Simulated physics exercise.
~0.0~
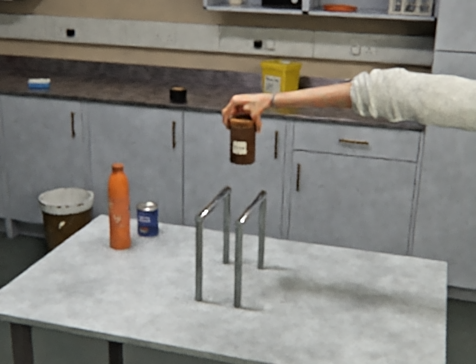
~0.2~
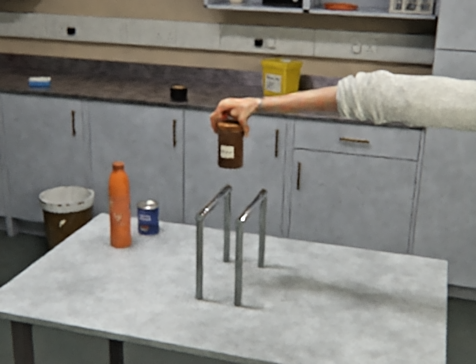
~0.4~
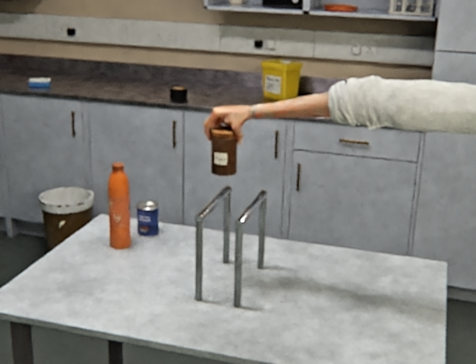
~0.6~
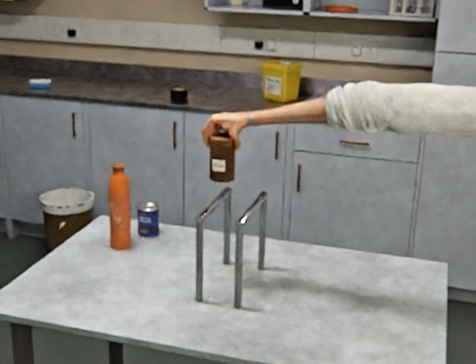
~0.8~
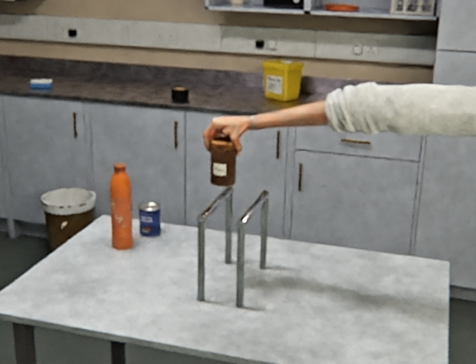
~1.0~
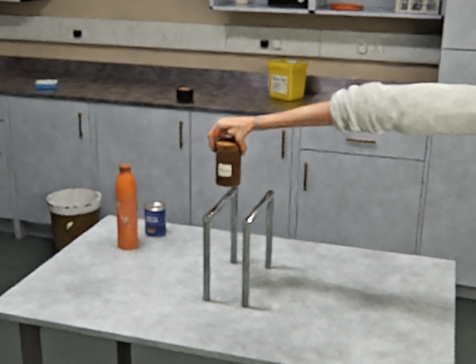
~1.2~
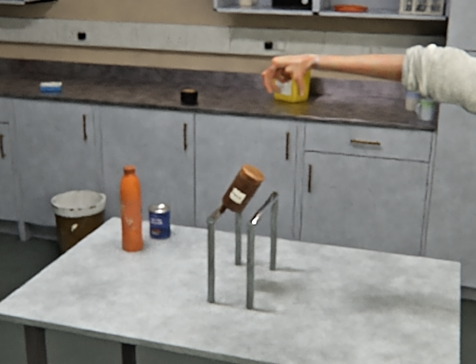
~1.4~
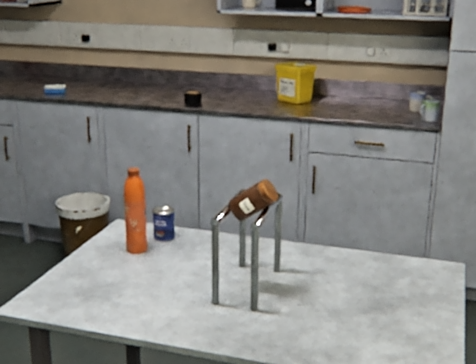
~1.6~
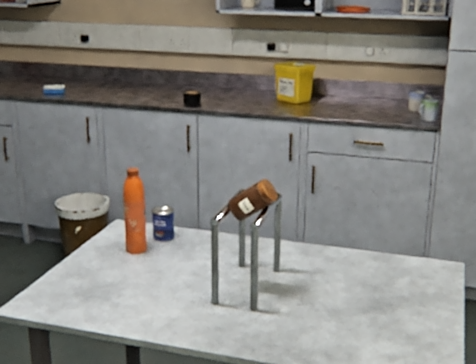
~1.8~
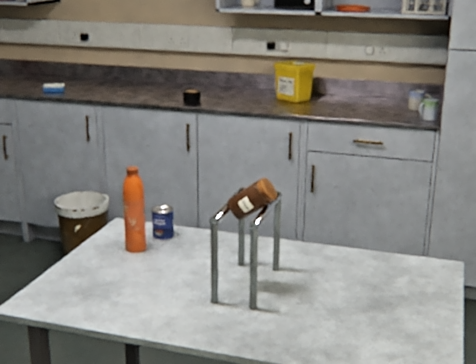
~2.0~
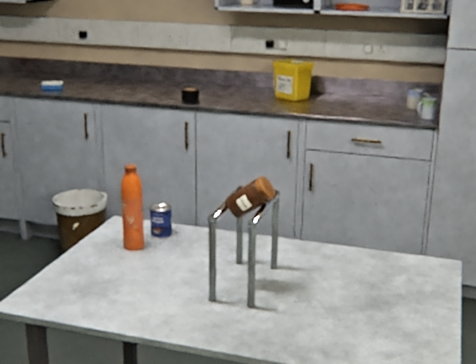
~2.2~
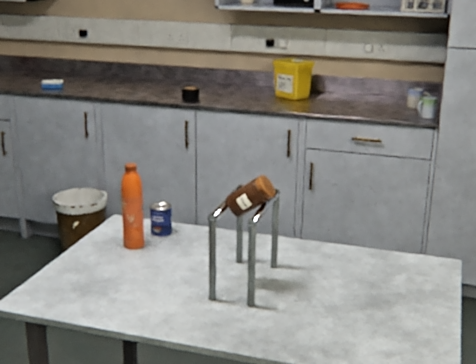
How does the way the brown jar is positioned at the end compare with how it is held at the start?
At the start the brown jar is held upright in the hand, but at the end it is leaning on top of the metal rails.
In the video, a hand holds a brown jar upright above two metal rails on a table, lowers it slightly and lets go. The jar tips over to the right and lodges leaning on top of the rails, while an orange bottle and blue tin stay put.
